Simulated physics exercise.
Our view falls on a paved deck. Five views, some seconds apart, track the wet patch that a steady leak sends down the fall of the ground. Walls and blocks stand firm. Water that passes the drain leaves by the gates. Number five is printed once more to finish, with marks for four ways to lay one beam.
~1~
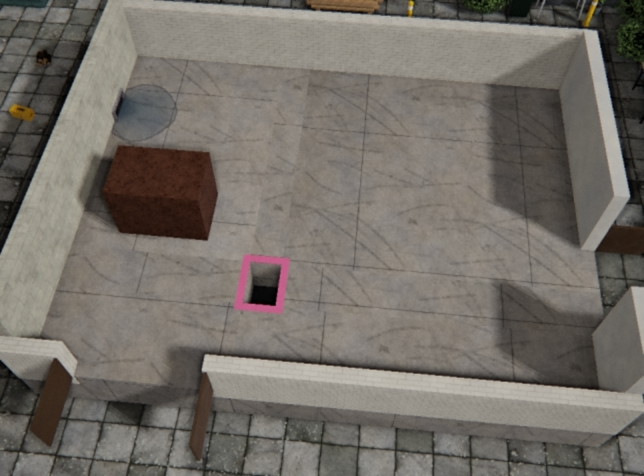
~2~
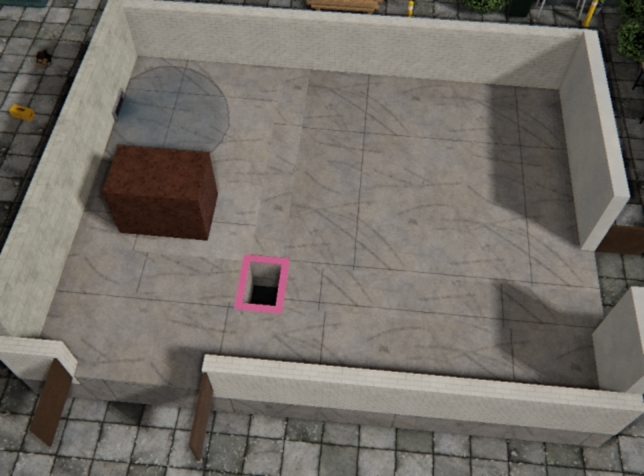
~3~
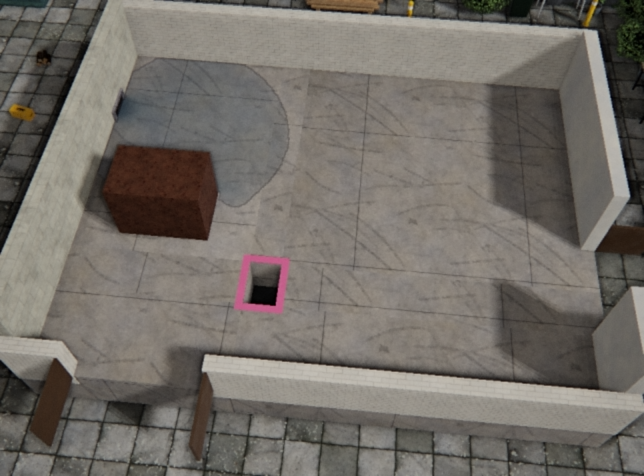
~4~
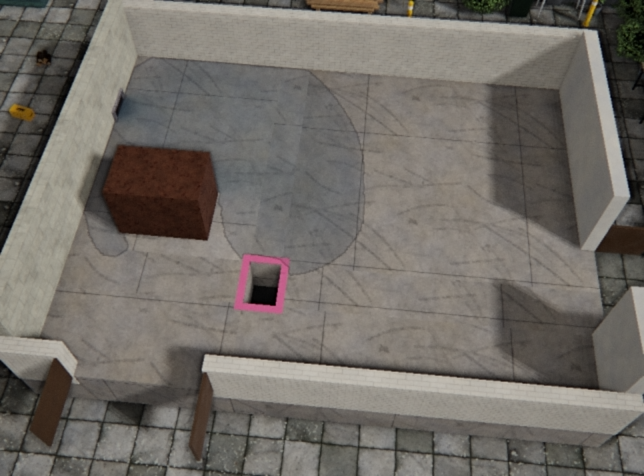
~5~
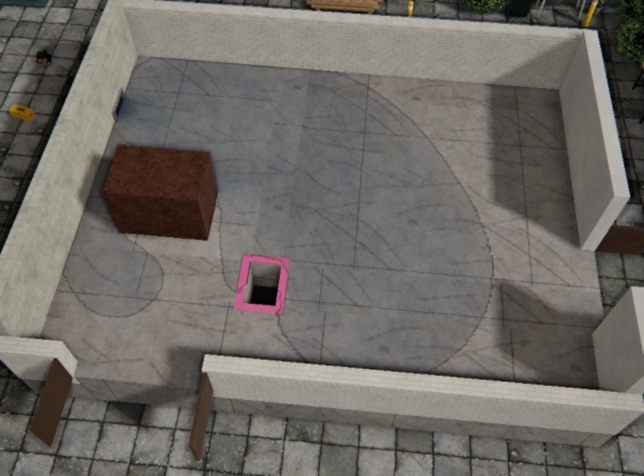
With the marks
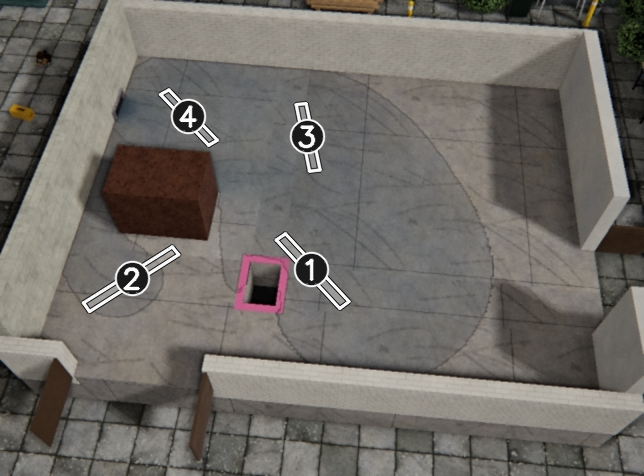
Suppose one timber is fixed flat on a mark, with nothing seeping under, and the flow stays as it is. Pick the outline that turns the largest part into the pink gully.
Spot 3.
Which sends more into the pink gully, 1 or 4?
That is spot 1.
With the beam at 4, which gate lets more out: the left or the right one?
More leaves on the right.
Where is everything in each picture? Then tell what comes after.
Outfall at (118, 105); pink gully at (262, 283); open gate at (586, 290); open gate at (145, 368); water covers 2 % of the ground and shows as far out as (170, 97); pink gully still dry.
Water covers 8 % of the ground and shows as far out as (226, 115); pink gully still dry.
Water covers 17 % of the ground and shows as far out as (276, 163); pink gully still dry.
Water covers 31 % of the ground and shows as far out as (343, 243); pink gully still dry.
Water covers 54 % of the ground and shows as far out as (477, 314); pink gully taking water.
On the marked copy, 1 from (280, 236) to (344, 305); 2 from (86, 307) to (175, 250); 3 from (301, 104) to (314, 170); 4 from (164, 92) to (213, 142).
With 1, about 10 % of the stream runs into the pink gully, about 84 % out by the gates.
With 2, about 8 % of the stream runs into the pink gully, about 86 % out by the gates.
With 3, about 18 % of the stream runs into the pink gully, about 77 % out by the gates.
With 4, about 7 % of the stream runs into the pink gully, about 88 % out by the gates.
